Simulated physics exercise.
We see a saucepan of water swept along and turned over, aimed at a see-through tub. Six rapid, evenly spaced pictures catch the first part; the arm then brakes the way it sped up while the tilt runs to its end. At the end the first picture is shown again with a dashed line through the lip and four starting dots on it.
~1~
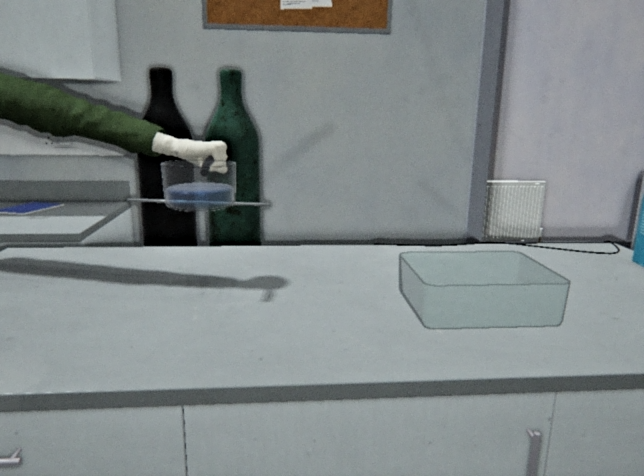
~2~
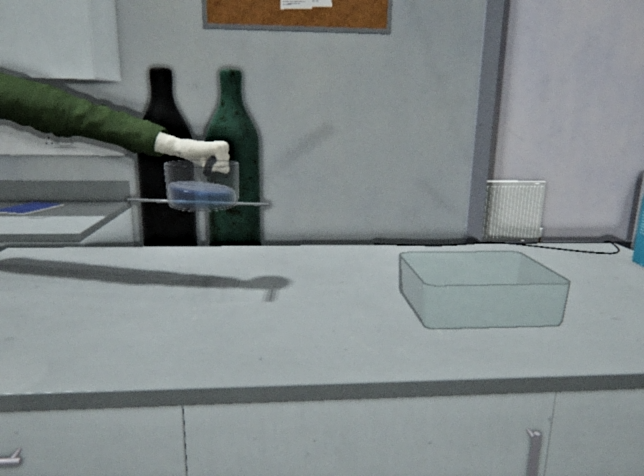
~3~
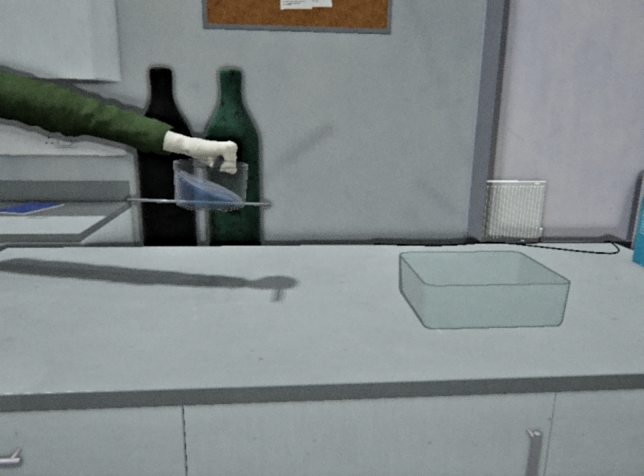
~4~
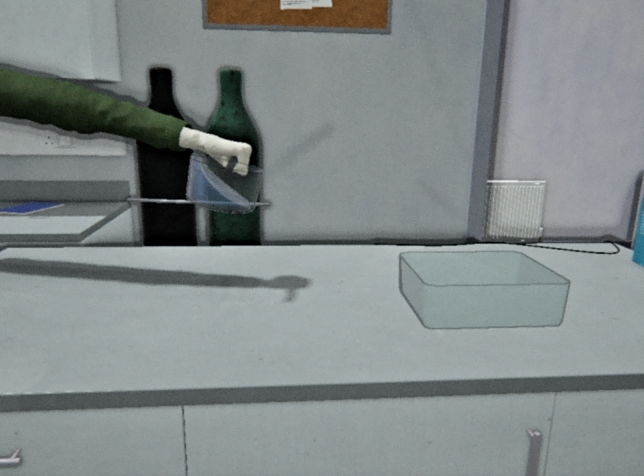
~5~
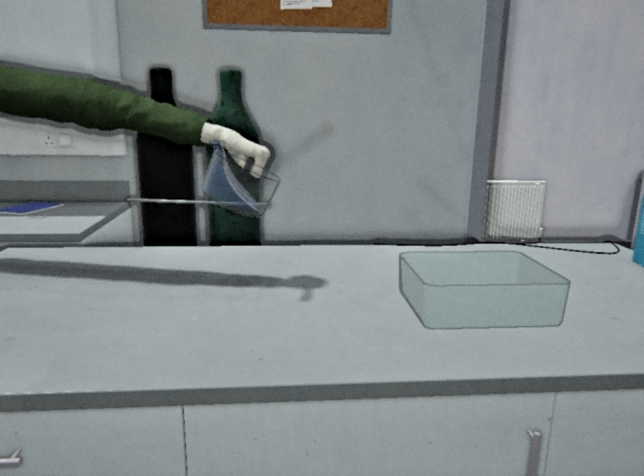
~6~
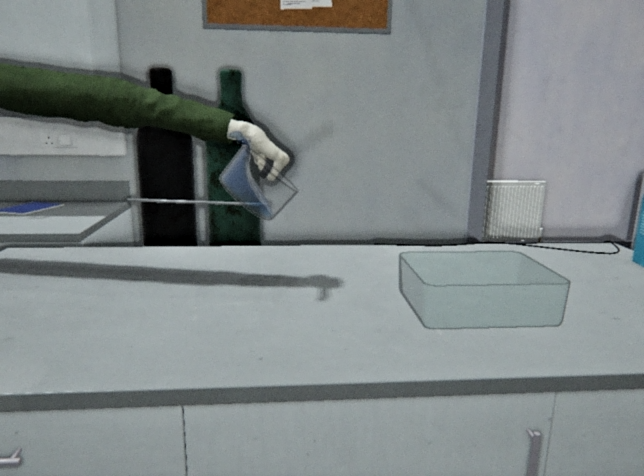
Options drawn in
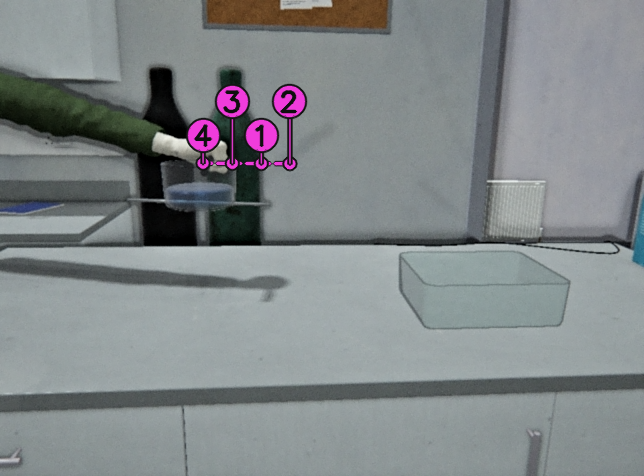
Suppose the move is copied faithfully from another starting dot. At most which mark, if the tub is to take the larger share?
1 will do.
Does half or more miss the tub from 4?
Yes, that goes wrong.
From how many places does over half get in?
Two.
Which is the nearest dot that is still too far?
Dot 3.
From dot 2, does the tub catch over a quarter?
Yes, it does.
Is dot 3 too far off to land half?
Yes, it does.
On the marked copy, 1 at (261, 163); 2 at (289, 163); 3 at (232, 163); 4 at (203, 163).
With 1, about 64 % lands in the tub, 21 % falls short and 14 % goes beside or beyond.
With 2, about 80 % lands in the tub, 8 % falls short and 11 % goes beside or beyond.
With 3, about 35 % lands in the tub, 58 % falls short and 7 % goes beside or beyond.
With 4, about 11 % lands in the tub, 84 % falls short and 5 % goes beside or beyond.
